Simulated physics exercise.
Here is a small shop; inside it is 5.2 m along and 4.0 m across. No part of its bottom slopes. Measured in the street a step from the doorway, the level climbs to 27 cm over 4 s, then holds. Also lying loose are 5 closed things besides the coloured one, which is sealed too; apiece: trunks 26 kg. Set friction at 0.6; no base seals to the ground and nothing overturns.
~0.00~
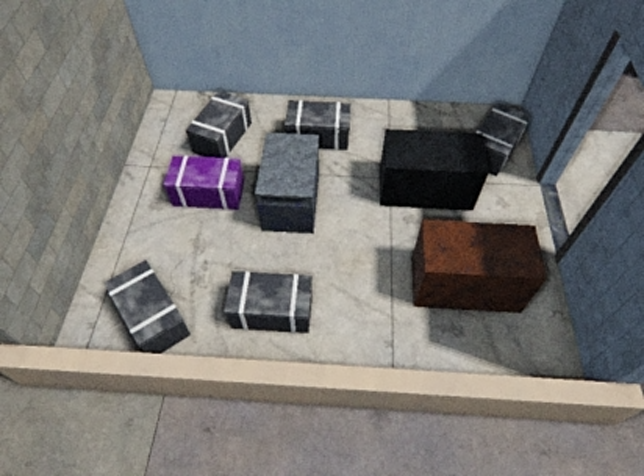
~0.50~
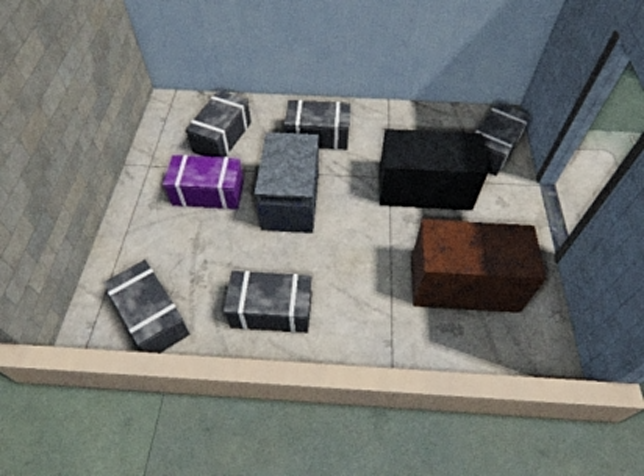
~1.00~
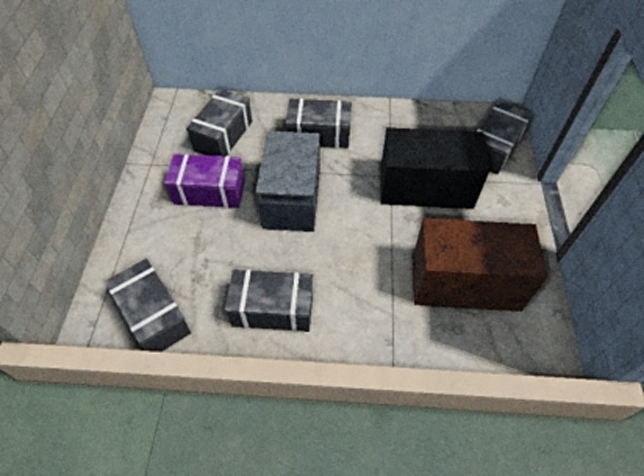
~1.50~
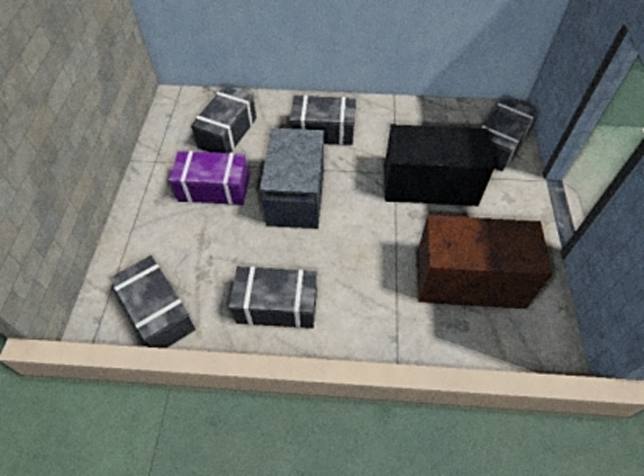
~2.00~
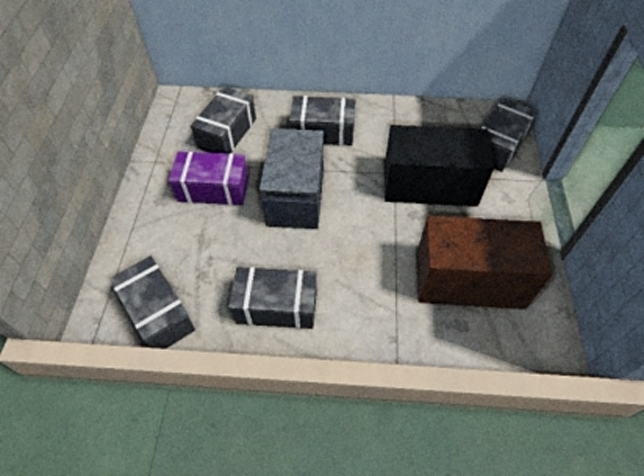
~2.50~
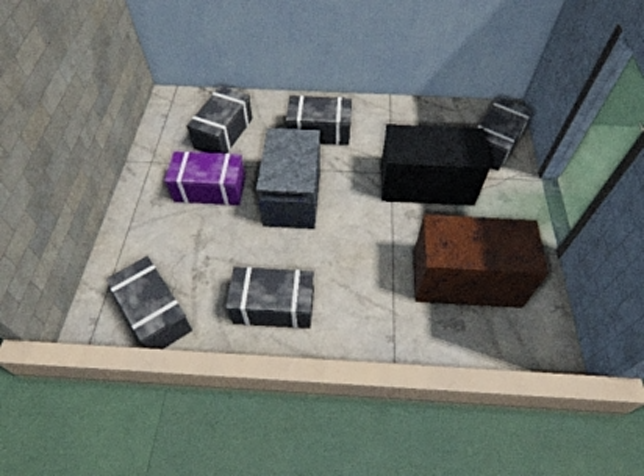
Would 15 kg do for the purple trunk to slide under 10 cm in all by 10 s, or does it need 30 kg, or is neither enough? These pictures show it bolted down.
Yes, 15 kg would do.
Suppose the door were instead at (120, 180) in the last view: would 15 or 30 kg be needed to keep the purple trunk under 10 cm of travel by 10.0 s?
Short version: Neither mass is sufficient.
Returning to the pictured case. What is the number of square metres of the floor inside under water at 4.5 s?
About 6.0 m2.
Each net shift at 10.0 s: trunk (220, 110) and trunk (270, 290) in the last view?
One is off by 20 cm, the other by 50 cm, in the order asked.
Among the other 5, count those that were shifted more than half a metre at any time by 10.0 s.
The answer here is 2.
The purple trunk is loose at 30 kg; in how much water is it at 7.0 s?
2 cm, roughly.
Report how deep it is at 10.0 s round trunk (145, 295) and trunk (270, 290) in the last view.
Around 8 cm and 7 cm.
After 3.5 s the purple trunk would be 0 cm from its start with 15 kg and 0 cm from its start with 30 kg; 0 cm of water round it then.
After 4.5 s the purple trunk would be 0 cm from its start with 15 kg and 0 cm from its start with 30 kg; 0 cm of water round it then.
After 7.0 s the purple trunk would be 0 cm from its start with 15 kg and 0 cm from its start with 30 kg; 2 cm of water round it then.
After 10.0 s the purple trunk would be 0 cm from its start with 15 kg and 0 cm from its start with 30 kg; 5 cm of water round it then.
